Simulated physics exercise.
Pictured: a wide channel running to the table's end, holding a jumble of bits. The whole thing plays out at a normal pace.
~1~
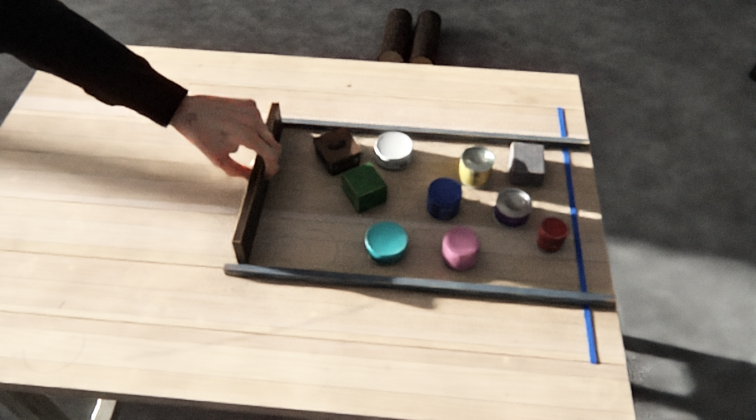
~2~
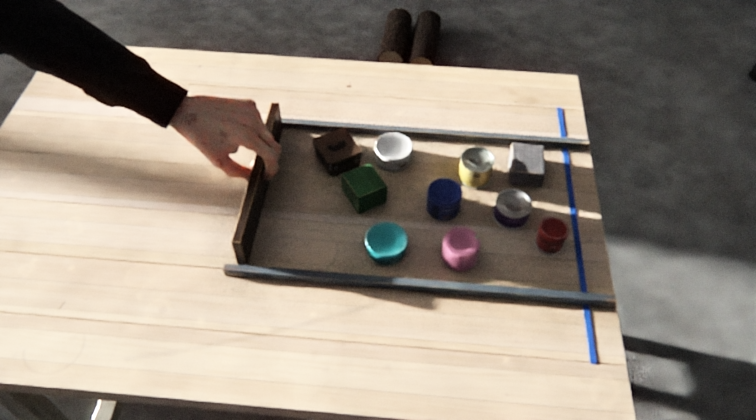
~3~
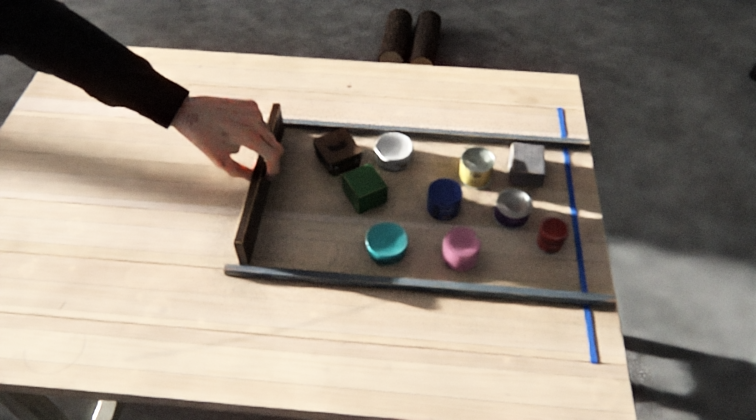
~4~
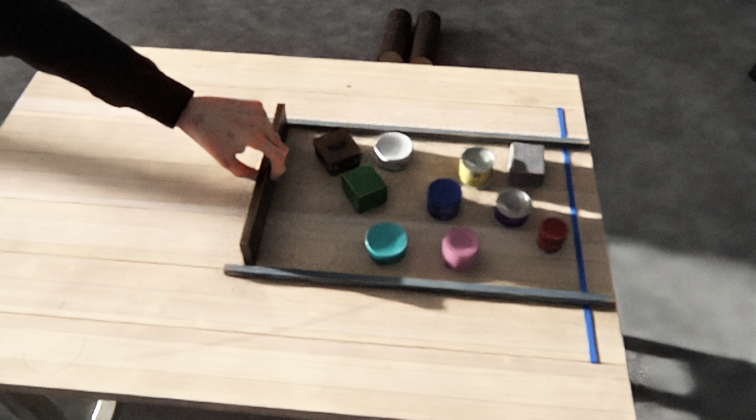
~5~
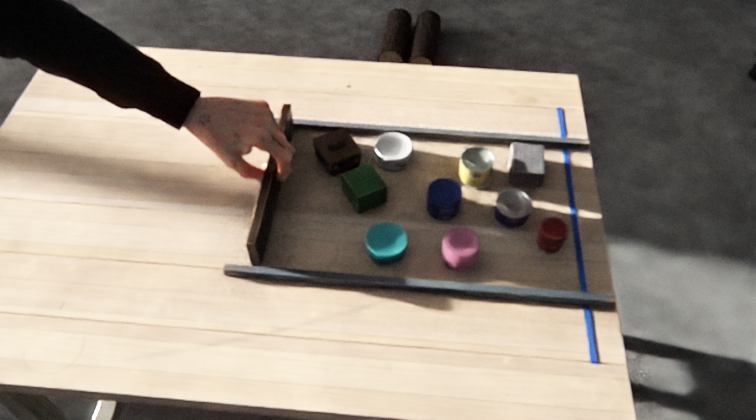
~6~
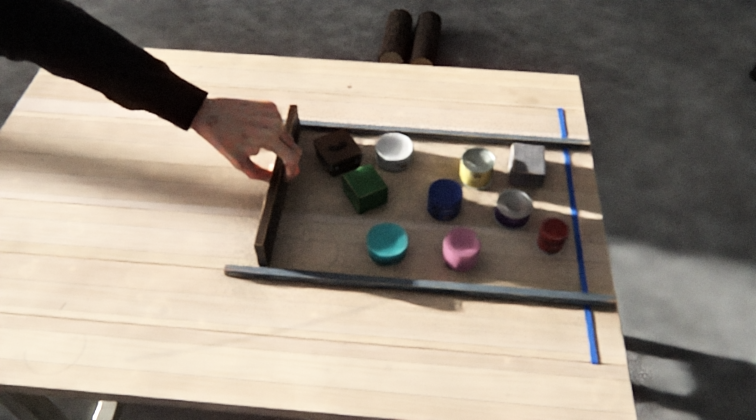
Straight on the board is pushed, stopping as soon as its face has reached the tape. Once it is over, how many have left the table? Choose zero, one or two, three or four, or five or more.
Five or more of them have left the table.
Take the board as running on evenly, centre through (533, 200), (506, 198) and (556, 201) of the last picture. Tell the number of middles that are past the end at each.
Respectively 2, 0 and 6.
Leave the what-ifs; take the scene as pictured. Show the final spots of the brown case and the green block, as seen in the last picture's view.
The brown case finishes at (591, 178); the green block finishes at (595, 213).
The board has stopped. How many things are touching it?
Contact count: 3.
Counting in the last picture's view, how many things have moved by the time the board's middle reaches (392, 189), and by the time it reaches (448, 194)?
Answer - first 5, then 9.
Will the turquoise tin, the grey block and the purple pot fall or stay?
Turquoise tin: Still up; grey block: Down; purple pot: Down.
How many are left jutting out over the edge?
That adds up to 3.
Early on, none off yet; red pot at rest near (552, 236); grey block at rest near (527, 165); purple pot at rest near (513, 210).
A while later, none off yet; red pot at rest near (554, 237); grey block travelled a little near (545, 167); purple pot travelled about its own width near (537, 214).
Further along, one off so far; red pot travelled about its own width near (576, 238); grey block on its side near (609, 207); purple pot leaning a little near (618, 225).
Finally, the number that fall off is five or more; lost, white pot, blue tub, pink lid, yellow pot, purple pot, grey block and red pot.
